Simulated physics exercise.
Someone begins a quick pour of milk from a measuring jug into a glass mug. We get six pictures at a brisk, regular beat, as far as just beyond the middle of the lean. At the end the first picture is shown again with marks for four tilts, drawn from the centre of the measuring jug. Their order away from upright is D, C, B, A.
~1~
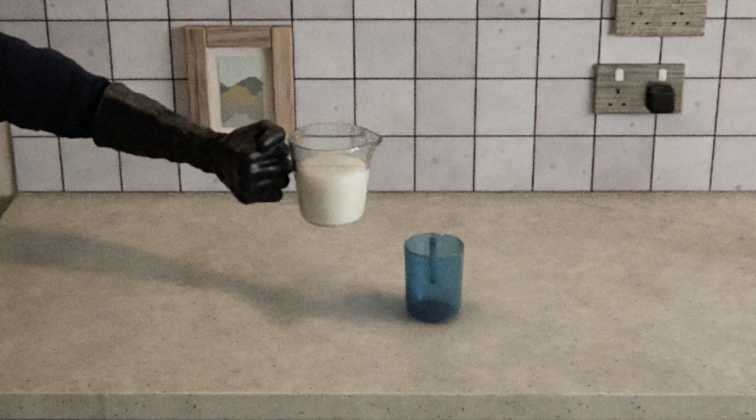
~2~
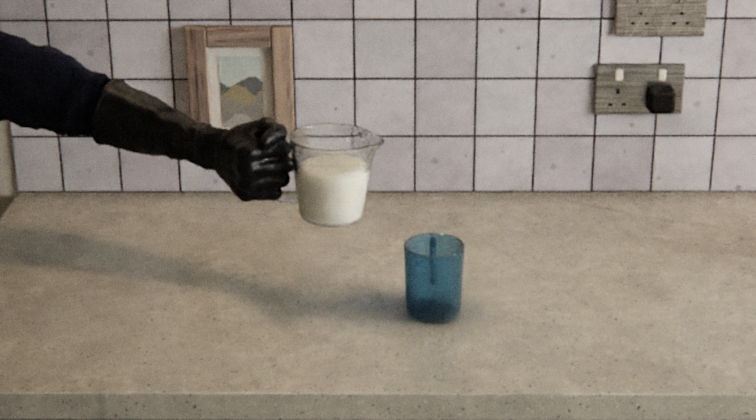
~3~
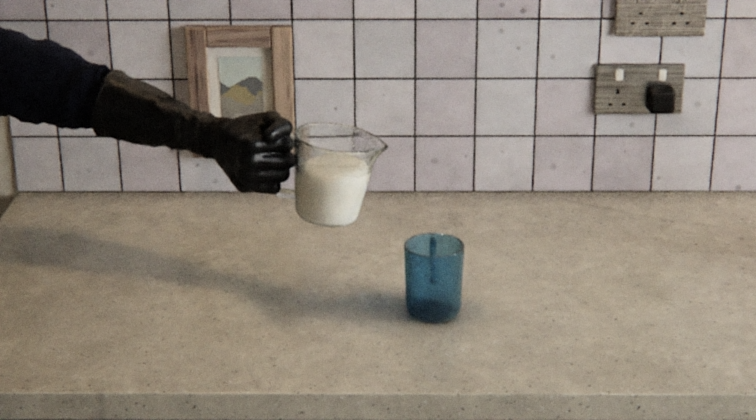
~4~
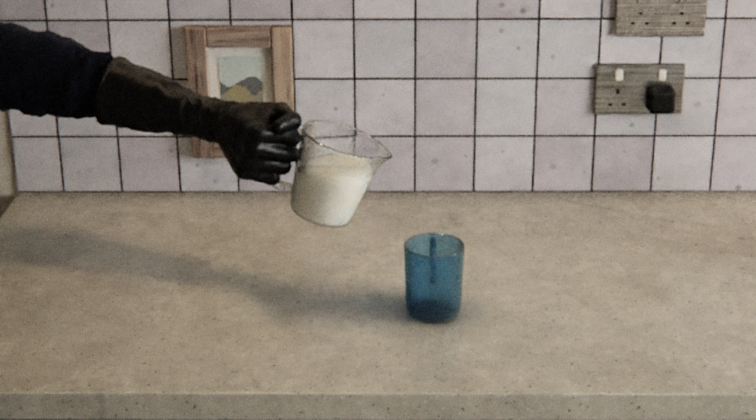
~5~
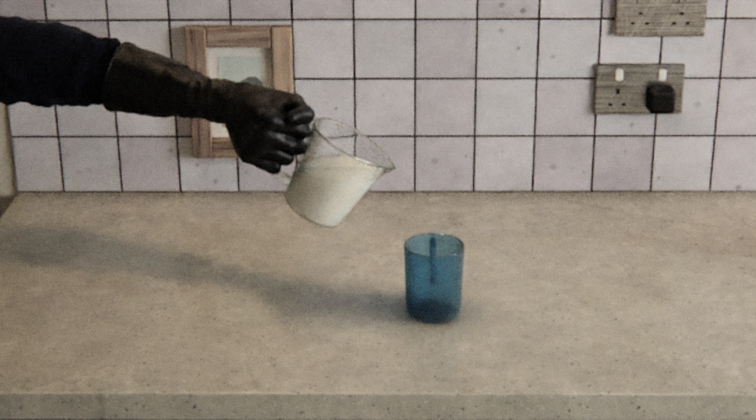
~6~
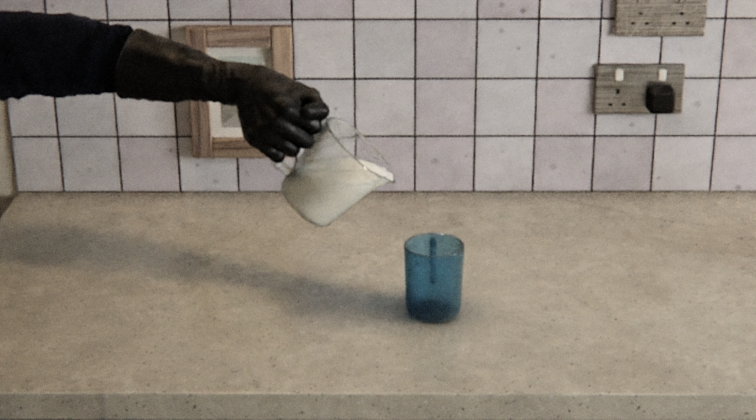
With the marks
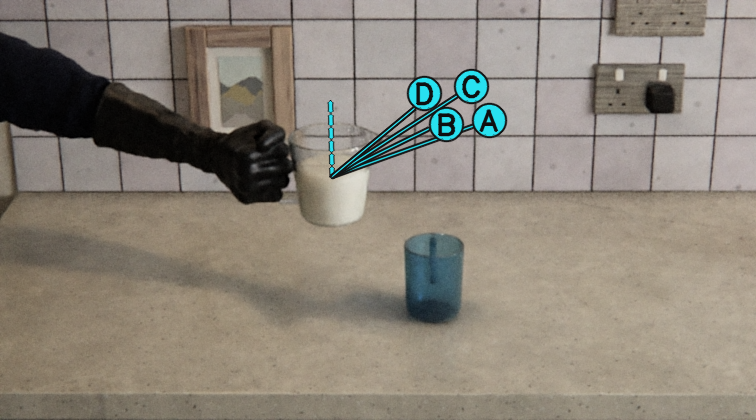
On a speckled beige kitchen counter seen from the front and slightly above, a pale tiled wall stands behind with a wood-framed picture and sockets on the right. A hand in a black glove, with a dark sleeve, holds a clear jug of milk at left of centre, above and left of a blue glass mug. The hand tilts the jug steadily rightward, the milk shifting towards its lip, while the camera stays still.
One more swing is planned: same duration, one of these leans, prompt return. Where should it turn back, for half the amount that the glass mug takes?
Mark B does it best.
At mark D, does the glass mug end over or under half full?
Under half.
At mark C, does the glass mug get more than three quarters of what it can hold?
No, it does not.
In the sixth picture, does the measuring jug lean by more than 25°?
Yes.
On the marked copy, A at (473, 126); B at (428, 128); C at (457, 95); D at (414, 108).
For mark A, the glass mug ends with about 67 % of what it can hold.
For mark B, the glass mug ends with about 50 % of what it can hold.
For mark C, the glass mug ends with about 34 % of what it can hold.
For mark D, the glass mug ends with about 19 % of what it can hold.
